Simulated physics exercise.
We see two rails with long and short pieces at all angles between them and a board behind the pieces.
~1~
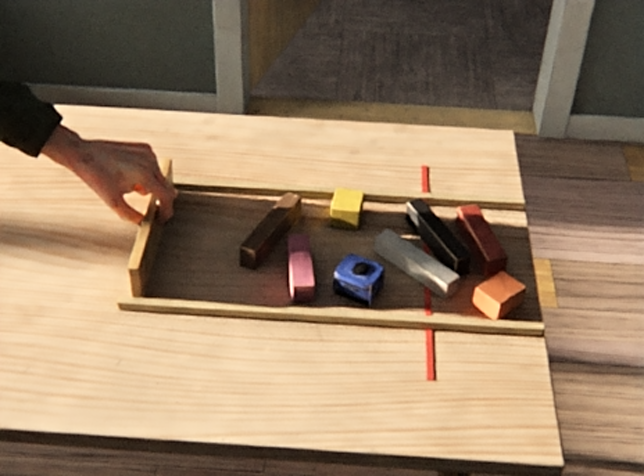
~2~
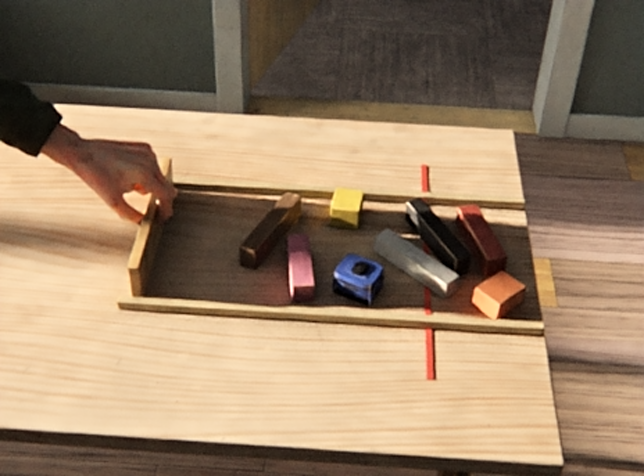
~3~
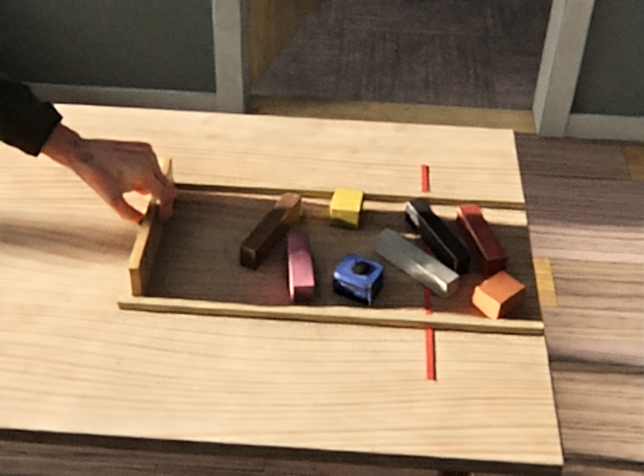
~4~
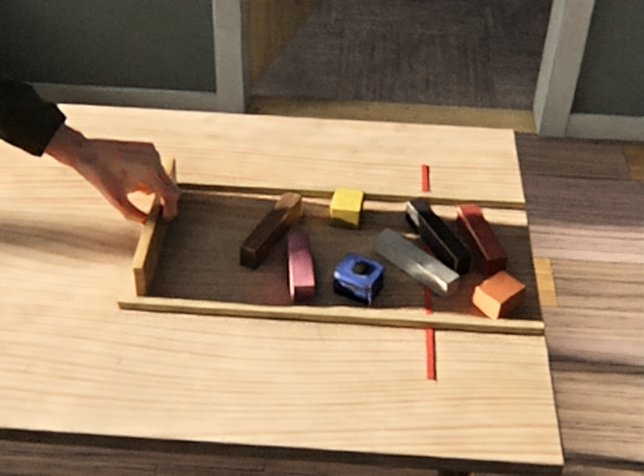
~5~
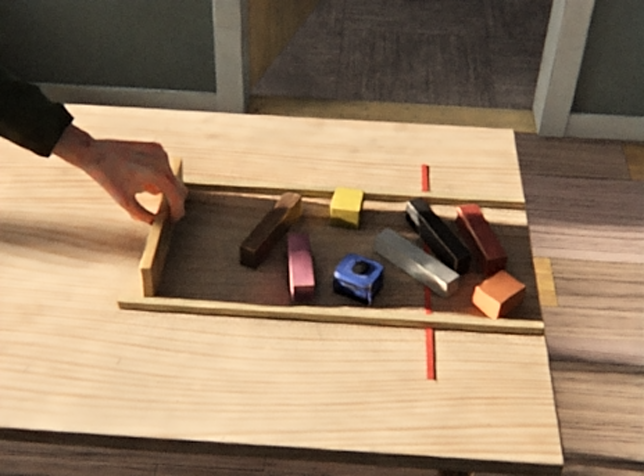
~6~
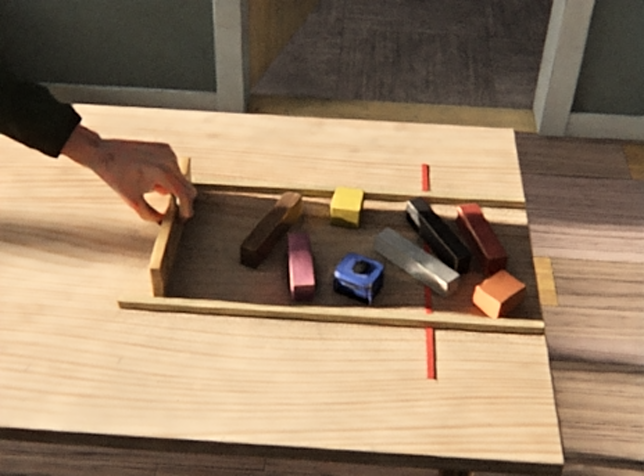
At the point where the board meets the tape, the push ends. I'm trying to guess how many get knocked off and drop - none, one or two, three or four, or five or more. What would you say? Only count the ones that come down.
I would say none.
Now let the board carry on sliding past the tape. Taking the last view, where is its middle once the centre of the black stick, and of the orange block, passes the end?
(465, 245) and (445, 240), more or less.
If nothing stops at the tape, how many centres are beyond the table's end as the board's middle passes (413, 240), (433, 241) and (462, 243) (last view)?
In that order 0, 0 and 2.
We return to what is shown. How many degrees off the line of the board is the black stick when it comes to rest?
Near 10 degrees.
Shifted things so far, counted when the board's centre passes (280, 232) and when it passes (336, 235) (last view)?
By the first moment it's 2, by the second it's 4.
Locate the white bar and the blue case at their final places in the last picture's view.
You'll find the white bar at roughly (480, 258) and the blue case at roughly (481, 298).
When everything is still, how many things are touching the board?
2 end up touching it.
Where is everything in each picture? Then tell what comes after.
Orange block (500, 296); red bar (481, 240); black stick (437, 237); board (153, 226); tape (427, 259), in the first frame.
Red bar (481, 240); blue case (359, 279), in the second frame.
Black stick (437, 236); pink bar (300, 267), in the third frame.
Orange block (500, 295); white bar (416, 262), in the fourth frame.
Red bar (481, 239); brown bar (272, 229), in the fifth frame.
Orange block (500, 294); red bar (481, 239); black stick (438, 235); board (172, 226); tape (427, 258), in the sixth frame.
Soon after, none off yet; orange block at rest near (500, 294); red bar at rest near (481, 239); black stick at rest near (438, 235).
In the end, the number that fall off is zero.
